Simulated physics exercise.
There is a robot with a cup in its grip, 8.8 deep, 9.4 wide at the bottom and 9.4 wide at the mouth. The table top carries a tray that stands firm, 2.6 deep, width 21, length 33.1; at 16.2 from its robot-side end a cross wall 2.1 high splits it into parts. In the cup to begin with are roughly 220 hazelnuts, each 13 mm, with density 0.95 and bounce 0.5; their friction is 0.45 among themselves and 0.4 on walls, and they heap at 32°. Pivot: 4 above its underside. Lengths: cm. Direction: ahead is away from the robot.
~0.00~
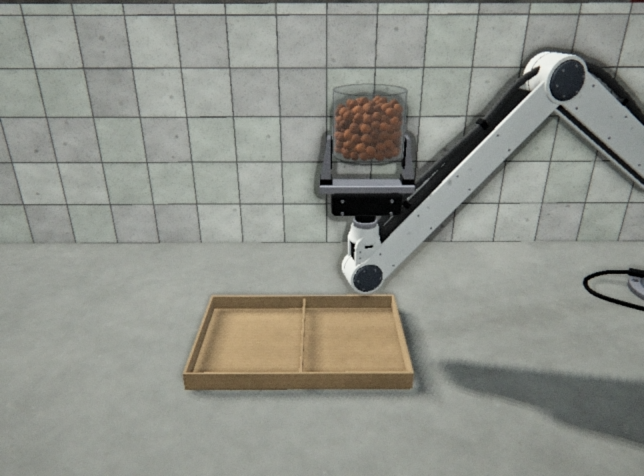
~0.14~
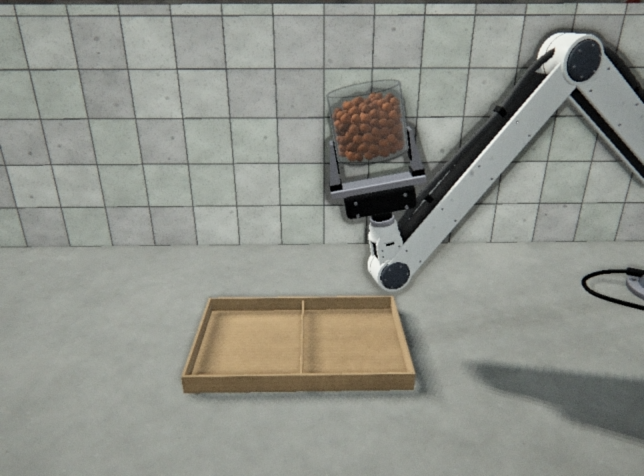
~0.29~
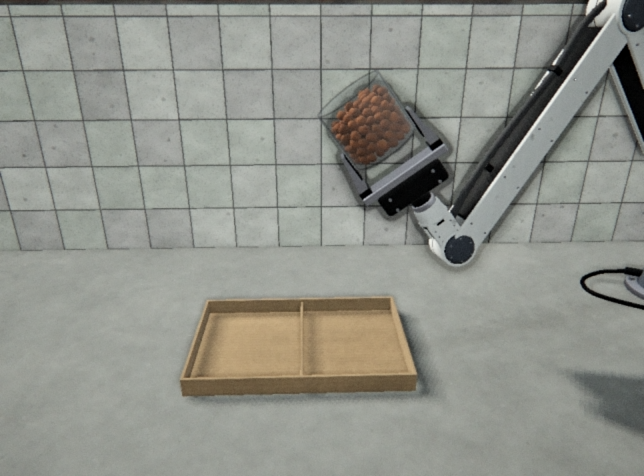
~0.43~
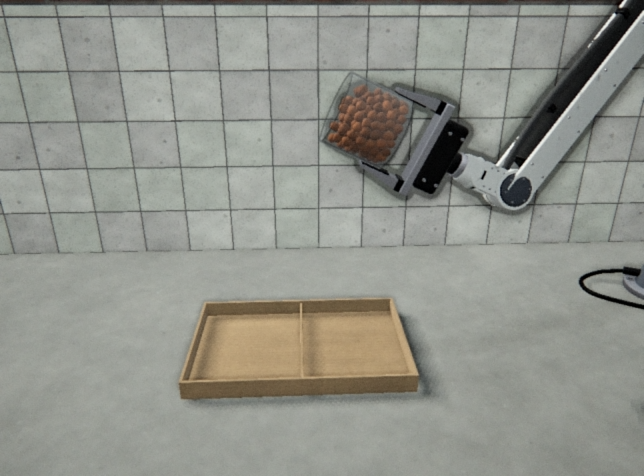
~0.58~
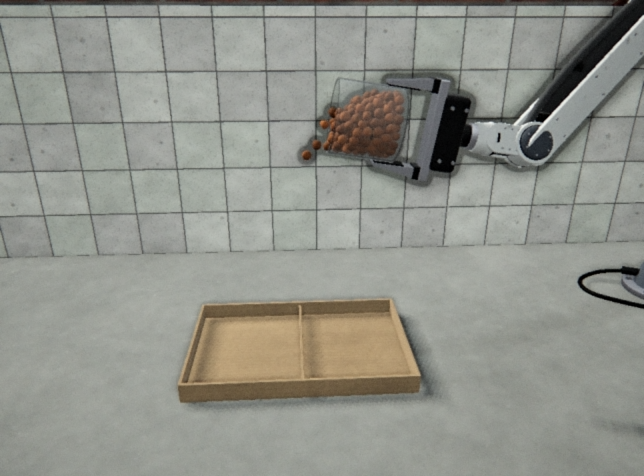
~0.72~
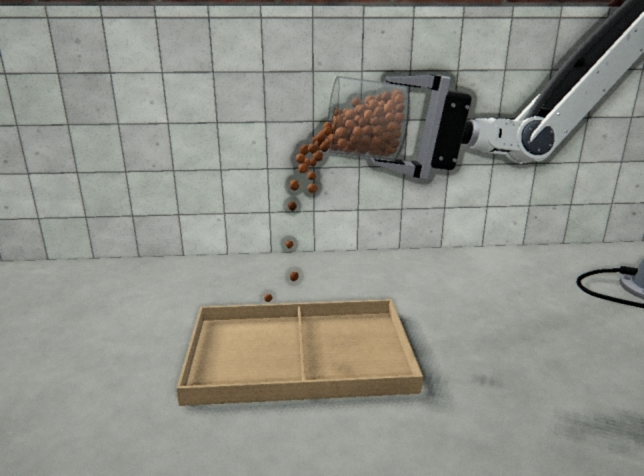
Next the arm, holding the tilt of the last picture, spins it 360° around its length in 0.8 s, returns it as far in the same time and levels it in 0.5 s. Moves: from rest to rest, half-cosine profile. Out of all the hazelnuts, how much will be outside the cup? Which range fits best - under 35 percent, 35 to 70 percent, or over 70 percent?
The best fit is 35 to 70 percent.
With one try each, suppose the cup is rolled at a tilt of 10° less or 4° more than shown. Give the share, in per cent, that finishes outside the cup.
I'd expect some 30 per cent, then some 70 per cent.
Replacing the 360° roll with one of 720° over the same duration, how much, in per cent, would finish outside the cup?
In that case it would be around 60 percent.
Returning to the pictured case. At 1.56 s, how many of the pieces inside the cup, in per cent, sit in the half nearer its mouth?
Around 35 percent.
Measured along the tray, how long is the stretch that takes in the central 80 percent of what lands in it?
Spread length: Close to 20 cm.
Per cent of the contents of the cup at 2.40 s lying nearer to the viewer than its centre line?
It's close to 35 percent.
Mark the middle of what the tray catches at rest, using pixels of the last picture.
The middle lies at roughly (249, 350).
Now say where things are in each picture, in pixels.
Cup middle at (369, 124), upright; upper third of the load around (370, 113), from x 340 to 400, top at y 100; 220 in the cup, in the first picture.
Cup middle at (368, 123), tipped 10°; upper third of the load around (370, 111), from x 335 to 400, top at y 100, in the second picture.
Cup middle at (367, 122), tipped 36°; upper third of the load around (373, 109), from x 335 to 405, top at y 90, in the third picture.
Cup middle at (366, 122), tipped 65°; upper third of the load around (374, 107), from x 335 to 405, top at y 90, in the fourth picture.
Cup middle at (366, 121), tipped 81°; upper third of the load around (375, 109), from x 305 to 400, top at y 95; 219 in the cup, 1 in flight or on a rim, in the fifth picture.
Cup middle at (367, 119), tipped 82°; upper third of the load around (377, 113), from x 270 to 400, top at y 95; 205 in the cup, 15 in flight or on a rim, in the sixth picture.
After 1.56 s, tipped 82°, highest piece 40 above the table; 123 in the cup, 60 in the far-side part, 8 in the robot-side part, 6 on the table or floor, 23 in flight or on a rim.
After 2.40 s, tipped 77°, highest piece 38 above the table; 95 in the far-side part, 87 in the cup, 16 in the robot-side part, 12 on the table or floor, 10 in flight or on a rim.
After 3.02 s, upright, highest piece 38 above the table; 100 in the far-side part, 87 in the cup, 19 in the robot-side part, 14 on the table or floor.
After 3.72 s, upright, highest piece 38 above the table; 100 in the far-side part, 87 in the cup, 19 in the robot-side part, 14 on the table or floor.
At rest, 100 in the far-side part, 87 in the cup, 19 in the robot-side part, 14 on the table or floor. That is 60 % outside the cup.
